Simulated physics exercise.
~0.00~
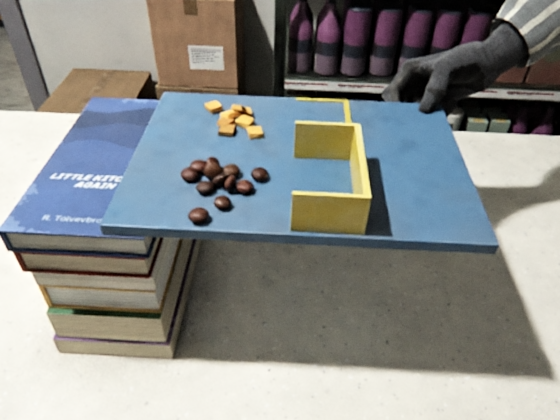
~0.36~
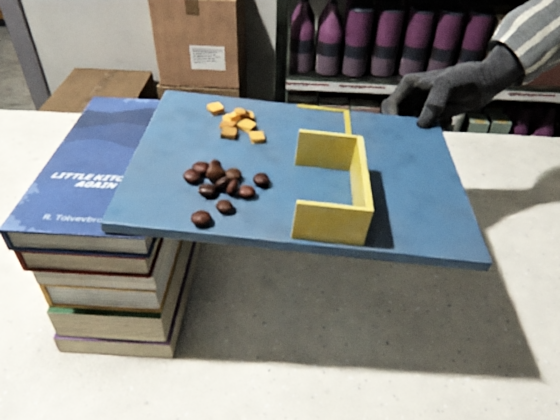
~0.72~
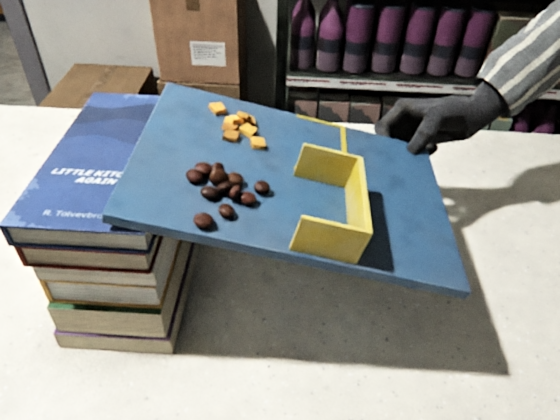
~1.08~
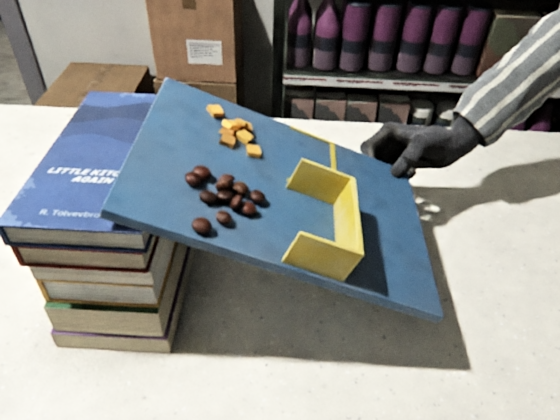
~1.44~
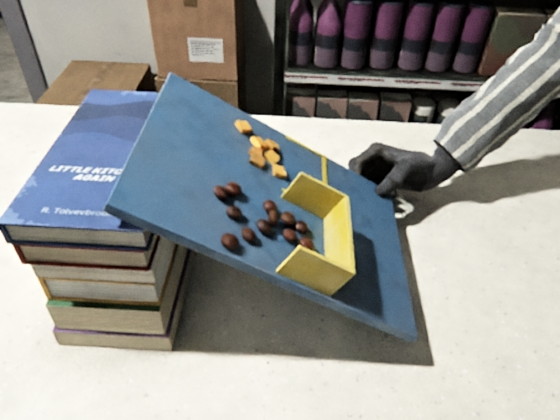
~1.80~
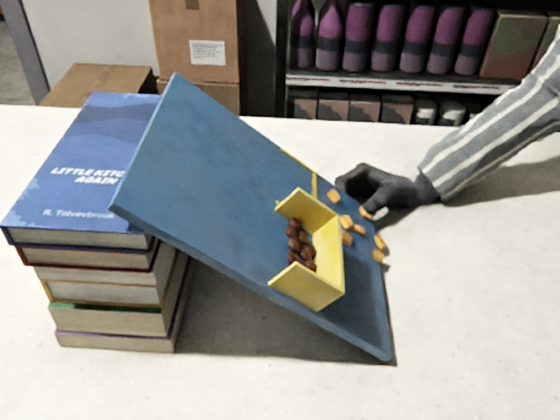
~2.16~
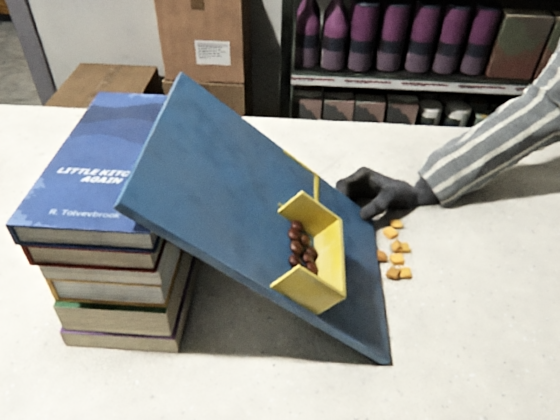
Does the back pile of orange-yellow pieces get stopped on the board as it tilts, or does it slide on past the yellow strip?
The orange-yellow pieces slide on past the yellow strip and end up on the counter, while the brown beans in front are held behind their barrier.
